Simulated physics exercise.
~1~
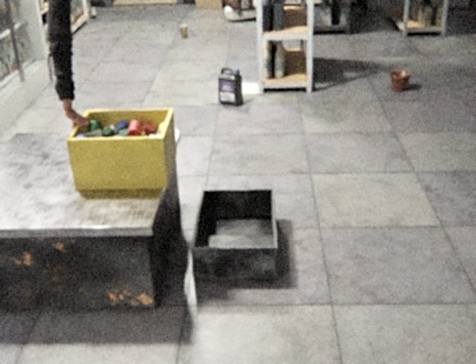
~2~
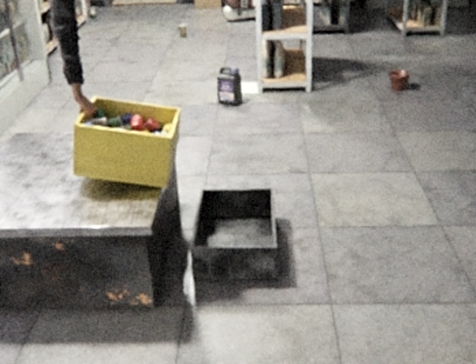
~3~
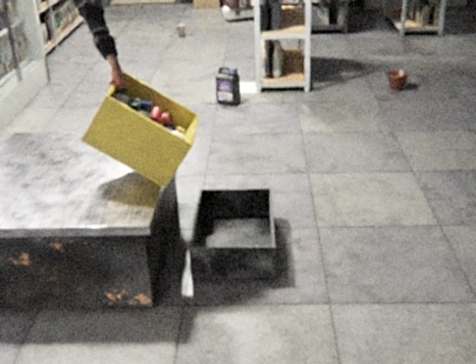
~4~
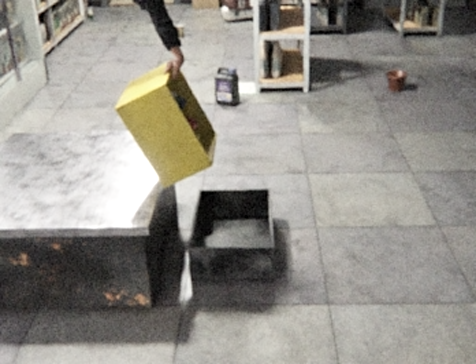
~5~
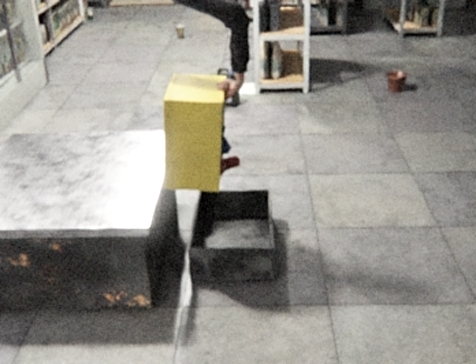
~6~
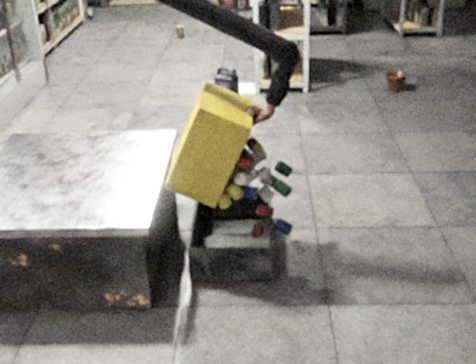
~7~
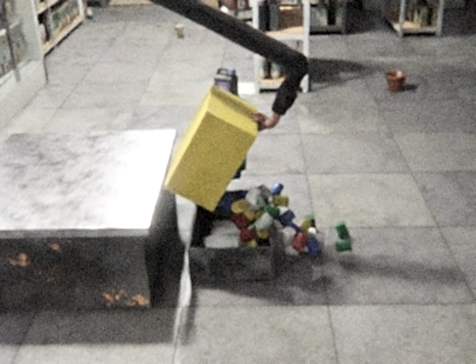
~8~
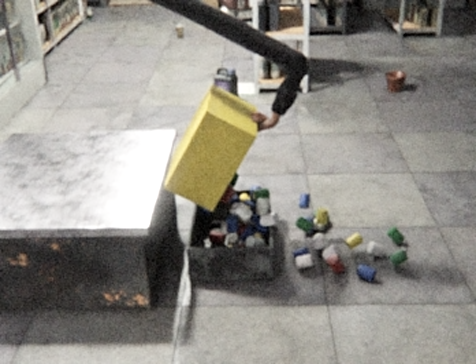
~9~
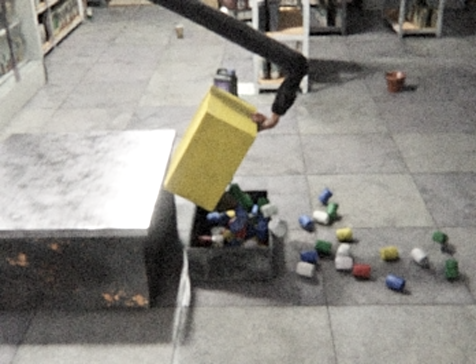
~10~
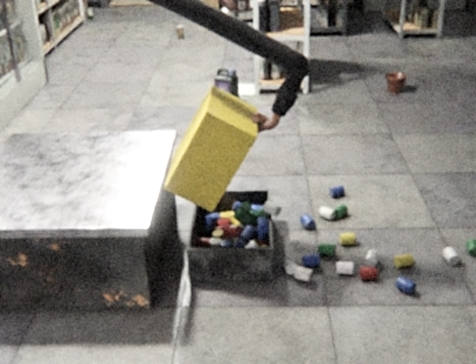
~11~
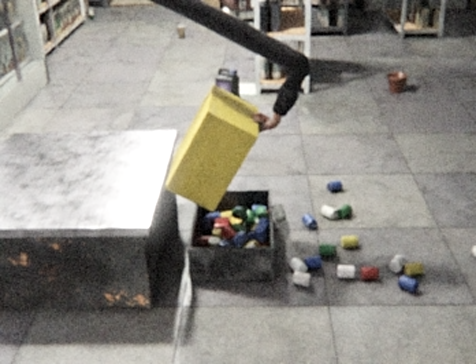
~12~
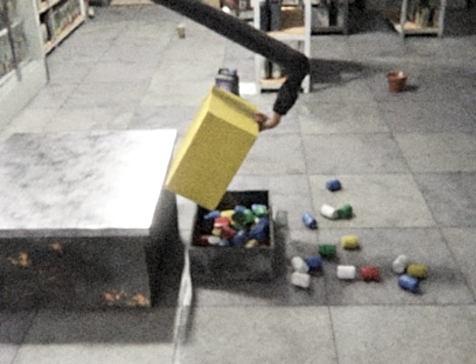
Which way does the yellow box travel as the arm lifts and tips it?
It moves to the right, going from the edge of the bench to a spot above the black trough.
The clip opens on a yellow box full of small colourful jars at the edge of a low bench, with a dark sleeved arm reaching to it and a black trough on the tiled floor below. The hand lifts the box, tilting it to the right and swinging it out past the bench. Once the box tips beyond upright, the jars spill in a cluster toward the trough. Many drop inside, while others scatter and roll across the tiles to the right. The arm holds the tipped box still as the jars settle, most in the trough and the rest lying on the floor.
